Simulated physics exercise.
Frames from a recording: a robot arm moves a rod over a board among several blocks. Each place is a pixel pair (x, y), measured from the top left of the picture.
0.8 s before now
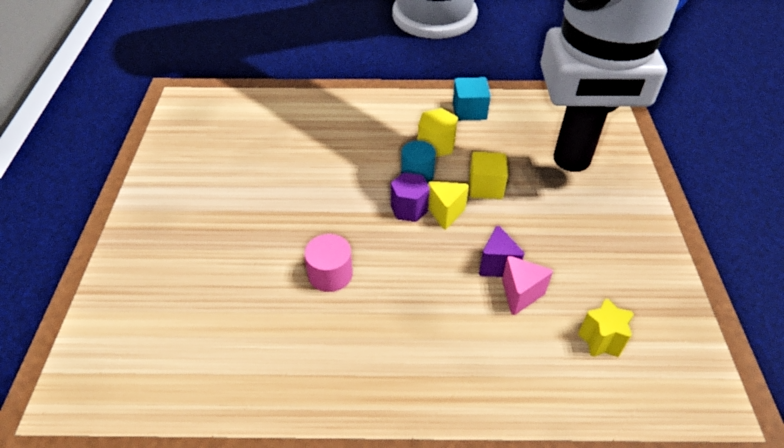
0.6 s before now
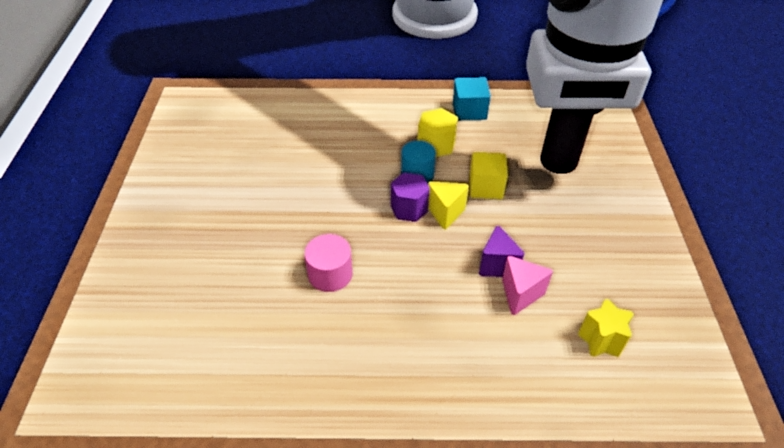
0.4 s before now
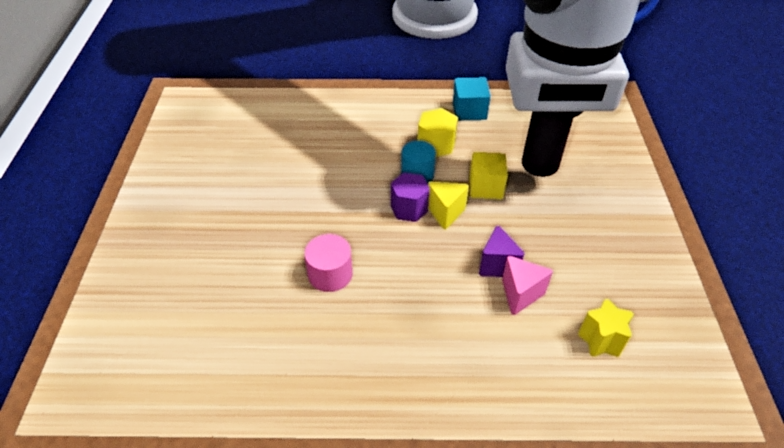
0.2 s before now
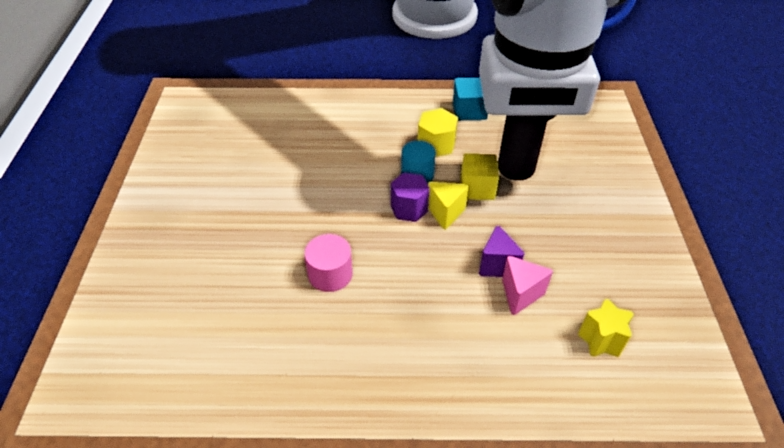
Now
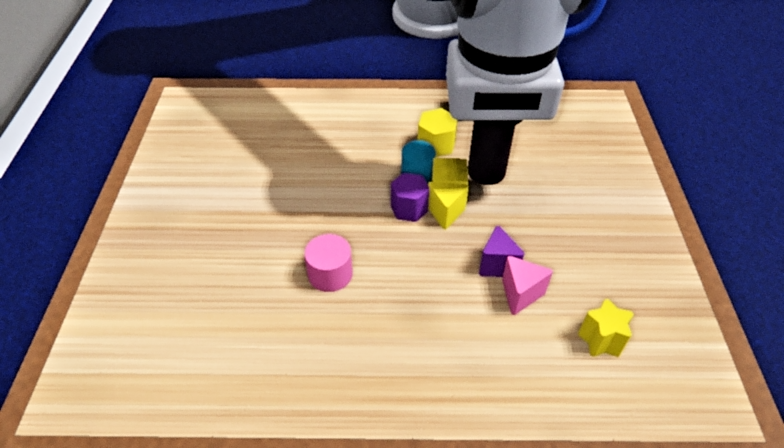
Robot arm moving a black rod left across a wooden board, pushing a yellow square block toward the yellow three-sided block.
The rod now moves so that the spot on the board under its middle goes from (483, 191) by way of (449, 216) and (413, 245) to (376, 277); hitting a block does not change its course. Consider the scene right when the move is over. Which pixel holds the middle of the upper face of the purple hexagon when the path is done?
Roughly at (387, 188).
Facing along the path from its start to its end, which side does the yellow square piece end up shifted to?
The right-hand side.
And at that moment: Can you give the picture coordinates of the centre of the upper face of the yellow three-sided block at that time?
Near (346, 272).
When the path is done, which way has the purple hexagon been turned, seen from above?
From the top, the block rotates counterclockwise.
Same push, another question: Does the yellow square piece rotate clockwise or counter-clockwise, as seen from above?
Seen from above, its turn is clockwise.
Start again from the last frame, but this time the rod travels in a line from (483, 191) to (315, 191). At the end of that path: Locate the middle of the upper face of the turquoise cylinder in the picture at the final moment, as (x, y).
I think it will end close to (385, 142).
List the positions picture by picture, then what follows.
Rod's lower end at (571, 161); pink cylinder at (328, 251); purple hexagon at (410, 185); yellow three-sided block at (448, 191); yellow square piece at (490, 163), in the first frame.
Rod at (558, 163); blocks still, in the second frame.
Rod at (540, 166); blocks still, in the third frame.
Rod at (516, 169); yellow square piece at (481, 164), in the fourth frame.
Rod at (486, 174); pink cylinder at (328, 251); purple hexagon at (410, 185); yellow three-sided block at (448, 191); yellow square piece at (451, 169), in the fifth frame.
What follows on the original path. One third of the way, rod at (450, 199); purple hexagon at (387, 188), turned 30° anticlockwise; yellow three-sided block at (428, 209), turned 30° clockwise; yellow square piece at (420, 176), turned 40° clockwise.
Two thirds of the way, rod at (414, 228); purple hexagon at (387, 188), turned 30° anticlockwise; yellow three-sided block at (388, 238), turned 45° clockwise; yellow square piece at (420, 176), turned 40° clockwise.
At the end, rod at (376, 261); pink cylinder at (317, 253); purple hexagon at (387, 188), turned 30° anticlockwise; yellow three-sided block at (346, 272), turned 50° clockwise; yellow square piece at (420, 176), turned 40° clockwise.
